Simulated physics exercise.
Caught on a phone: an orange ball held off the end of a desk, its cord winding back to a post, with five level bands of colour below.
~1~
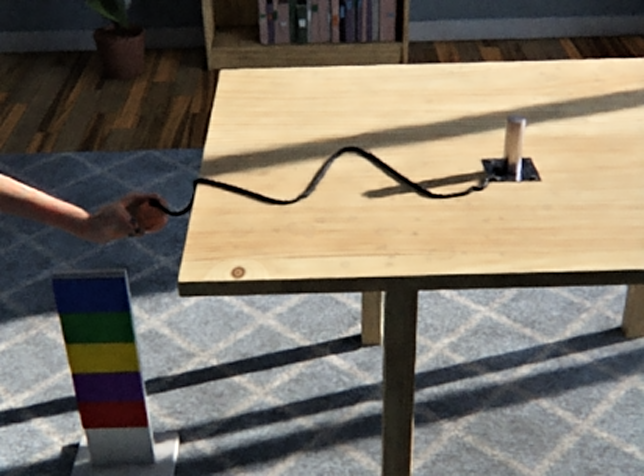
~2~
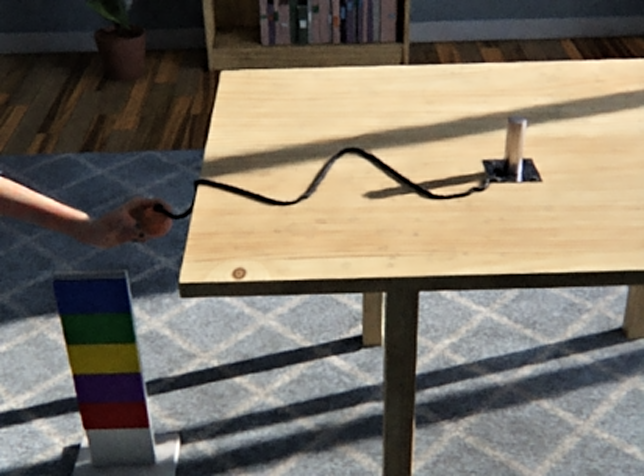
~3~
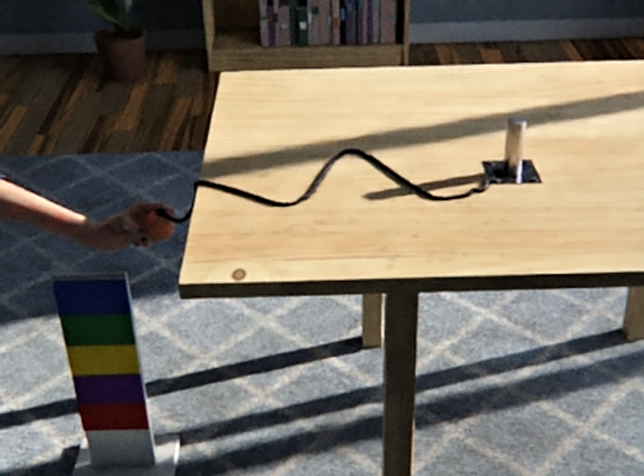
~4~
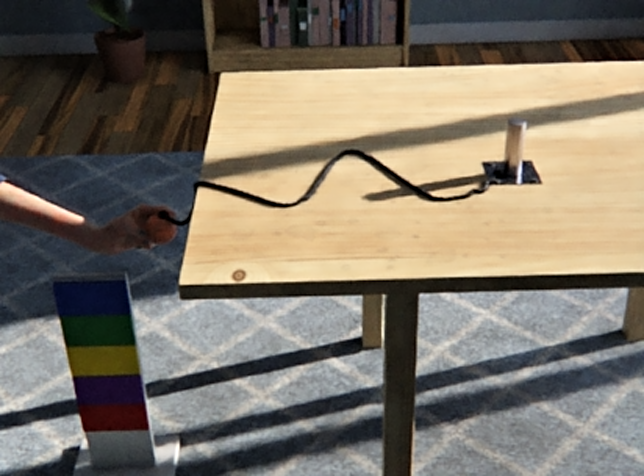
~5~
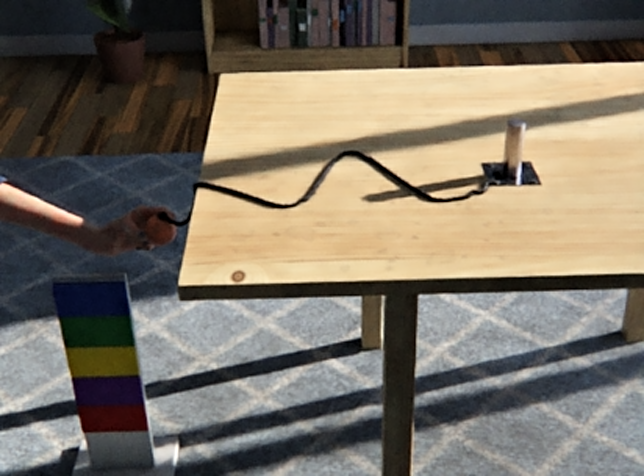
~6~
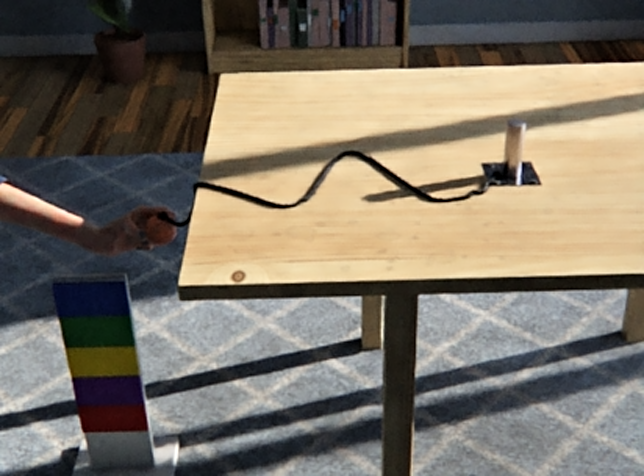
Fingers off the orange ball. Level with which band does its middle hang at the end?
Its middle rests at the purple band.
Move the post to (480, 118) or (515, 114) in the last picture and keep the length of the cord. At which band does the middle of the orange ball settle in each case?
One after the other, purple; yellow.
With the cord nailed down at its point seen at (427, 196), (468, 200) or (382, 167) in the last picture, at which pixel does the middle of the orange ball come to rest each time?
Try by try, around (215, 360), (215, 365) and (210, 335).
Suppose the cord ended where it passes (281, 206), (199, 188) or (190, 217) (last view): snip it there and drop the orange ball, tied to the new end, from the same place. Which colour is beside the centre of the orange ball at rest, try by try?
In that order: Above them all; green; yellow.
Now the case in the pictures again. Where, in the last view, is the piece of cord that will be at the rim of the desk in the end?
Near (322, 180).
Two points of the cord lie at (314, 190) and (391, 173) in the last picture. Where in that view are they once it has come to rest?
About (199, 210), and the other about (330, 180).
Soon after, ball near (246, 386); level with purple.
After that, ball near (204, 399); level with purple.
In the end, ball near (221, 396); level with purple. The purple one.
